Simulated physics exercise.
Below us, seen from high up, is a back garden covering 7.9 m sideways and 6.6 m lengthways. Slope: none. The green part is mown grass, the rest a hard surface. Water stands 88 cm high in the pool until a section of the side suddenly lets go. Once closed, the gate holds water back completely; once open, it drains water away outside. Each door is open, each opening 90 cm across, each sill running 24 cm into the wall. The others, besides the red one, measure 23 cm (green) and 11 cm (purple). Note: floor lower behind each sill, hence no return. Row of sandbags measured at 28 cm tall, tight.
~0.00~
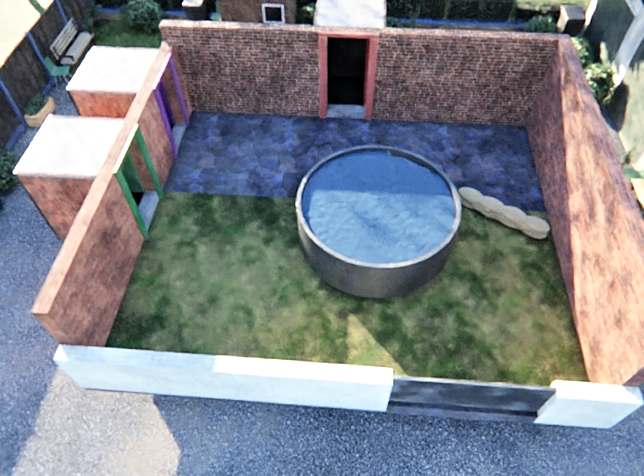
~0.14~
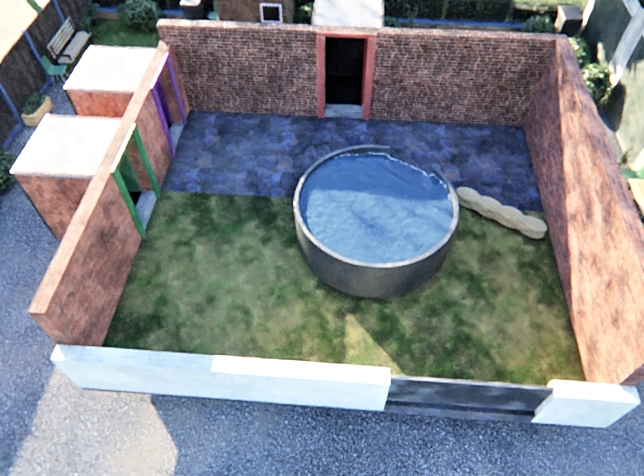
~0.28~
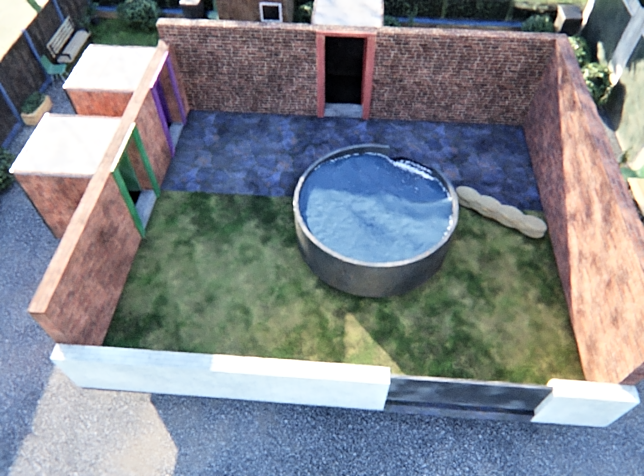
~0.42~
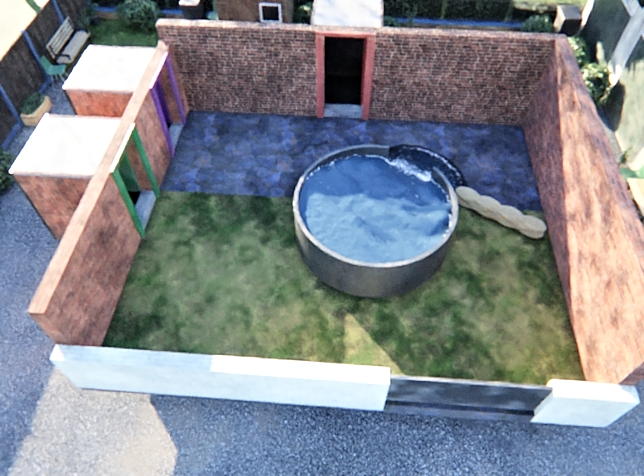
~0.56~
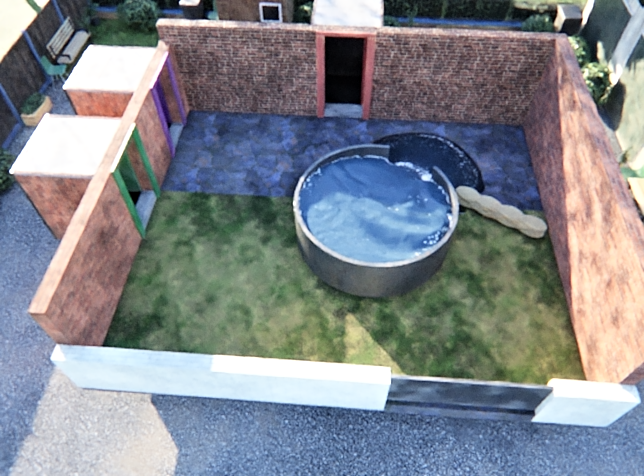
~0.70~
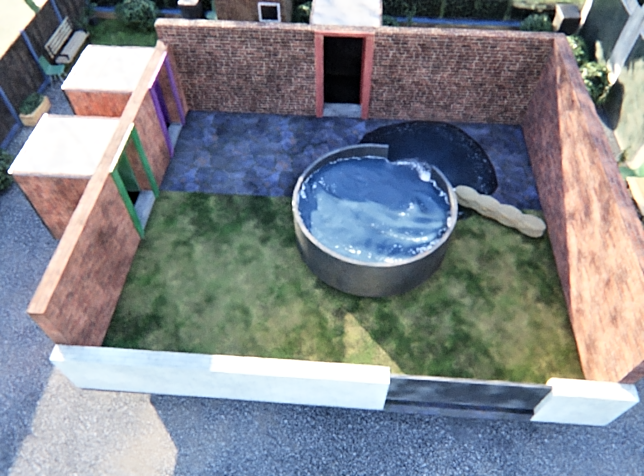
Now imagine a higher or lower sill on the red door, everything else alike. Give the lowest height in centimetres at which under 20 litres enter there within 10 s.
12.5 cm.
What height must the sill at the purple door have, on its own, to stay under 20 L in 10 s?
At purple, roughly 15 cm.
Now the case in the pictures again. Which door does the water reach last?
Answer: Green.
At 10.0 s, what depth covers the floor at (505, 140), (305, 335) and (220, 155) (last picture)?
Depths in order: 17 / 1 / 14 cm.
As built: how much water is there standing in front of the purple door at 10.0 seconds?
About 17.0 centimetres deep.
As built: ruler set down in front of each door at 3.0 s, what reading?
Red door 11 cm, green door 0 cm, purple door 0 cm.
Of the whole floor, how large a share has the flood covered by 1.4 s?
Around 20 per cent of the free floor.
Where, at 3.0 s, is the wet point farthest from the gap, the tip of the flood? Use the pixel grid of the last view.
Somewhere near the pixel (203, 113).
After 1.4 s water covers 20 % of the floor, deepest (62 cm) near (516, 127); 11 cm at the red door, 0 litres in over its 20 cm sill.
After 3.0 s water covers 35 % of the floor, deepest (49 cm) near (539, 223); 11 cm at the red door, 0 litres in over its 20 cm sill.
After 10.0 s water covers 95 % of the floor, deepest (22 cm) near (427, 191); 15 cm at the red door, 0 litres in over its 20 cm sill.
At the red door as built, the water arrived by 1.3 s and peaked near 16 cm at 8.4 s.
Run again over the same 10 s with other heights there, 47 litres in over 10 cm, 12 litres over 13.5 cm. The limit of 20 litres is kept from about 12.5 cm up.
